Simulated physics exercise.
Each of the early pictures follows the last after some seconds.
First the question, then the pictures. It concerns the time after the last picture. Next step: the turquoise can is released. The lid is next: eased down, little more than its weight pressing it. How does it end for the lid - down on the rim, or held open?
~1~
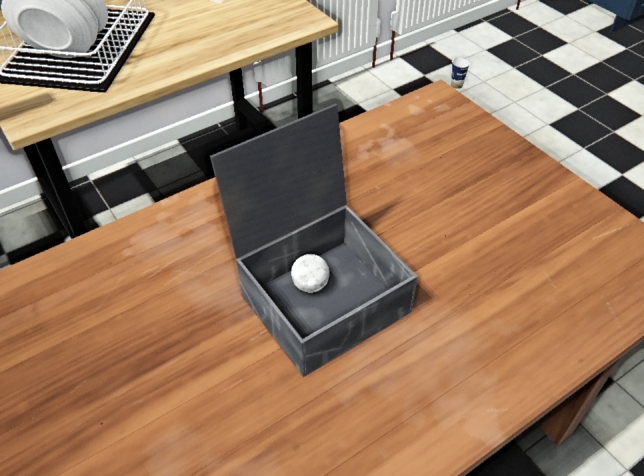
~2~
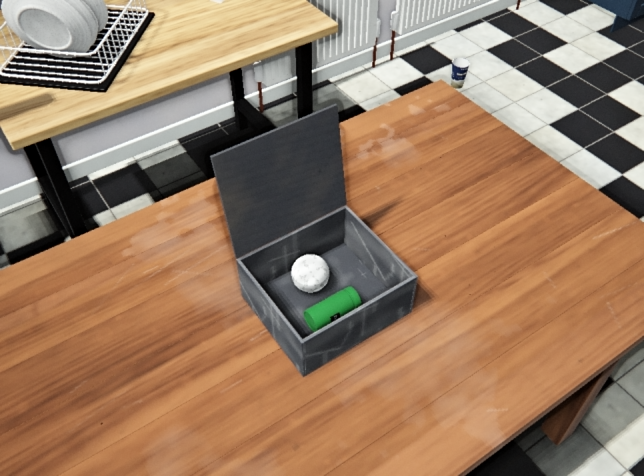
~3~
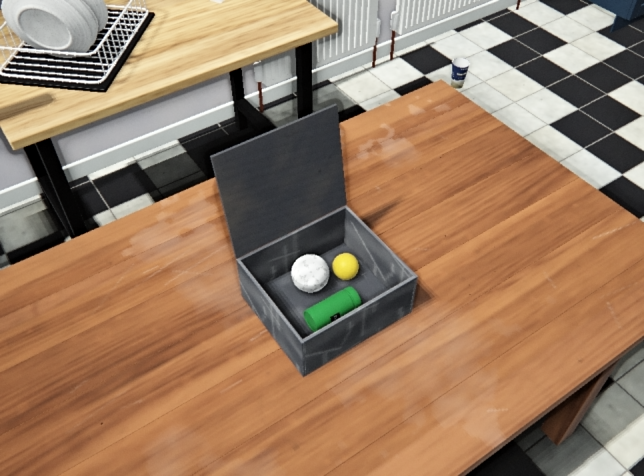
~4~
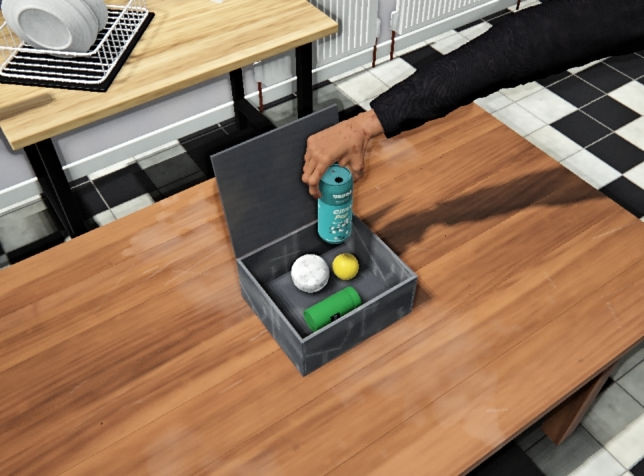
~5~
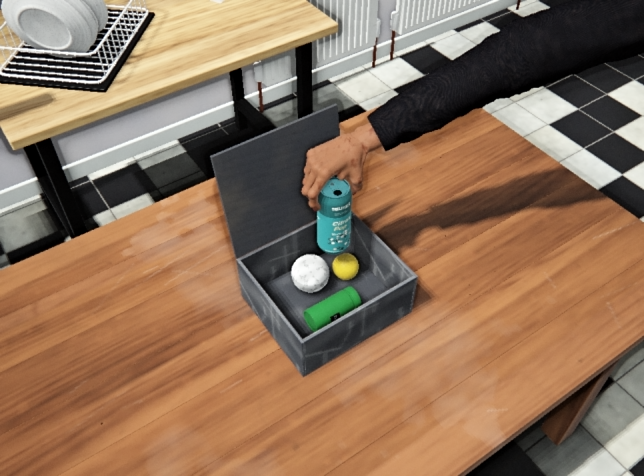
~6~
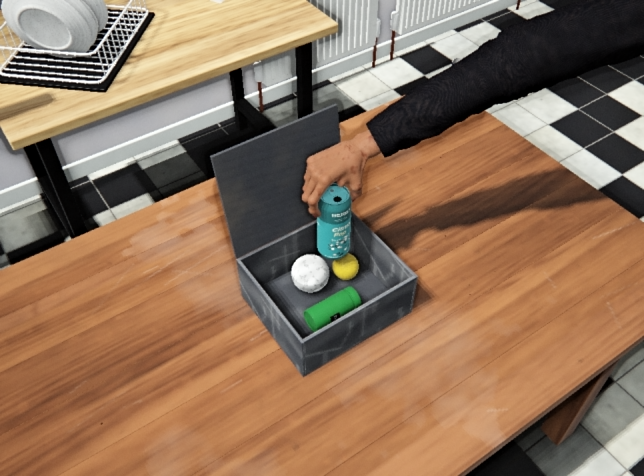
For the lid it ends down on the rim.
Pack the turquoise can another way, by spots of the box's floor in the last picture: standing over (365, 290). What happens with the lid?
In that case, a gap remains.
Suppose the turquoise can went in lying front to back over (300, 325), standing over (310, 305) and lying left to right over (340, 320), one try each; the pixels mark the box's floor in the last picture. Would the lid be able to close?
On try one it fits down fine; on try two it fits down fine; on try three it fits down fine.
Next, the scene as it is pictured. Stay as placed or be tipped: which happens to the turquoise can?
Simply put, it gets tilted.
Then, 0.70 s past the last view, turquoise can rocked 34° from its first pose near (338, 232); yellow lemon displaced about its own width.
Then, 1.50 s past the last view, lid 72° above the rim; turquoise can rocked 55° from its first pose near (318, 259); white ball displaced about its own width; yellow lemon displaced about its own width.
Then, 1.80 s past the last view, lid 39° above the rim; turquoise can rocked 70° from its first pose near (310, 266); white ball displaced about its own width; yellow lemon displaced about its own width.
Then, 2.00 s past the last view, lid 7° above the rim; turquoise can on its side near (306, 271); white ball displaced about its own width; yellow lemon displaced a little.
Finally, lid shut; down or leaning hard in the box, turquoise can; moved from the start, green shaker and white ball; yellow lemon still in place. Final places as the last picture's camera would see them, turquoise can near (306, 271).
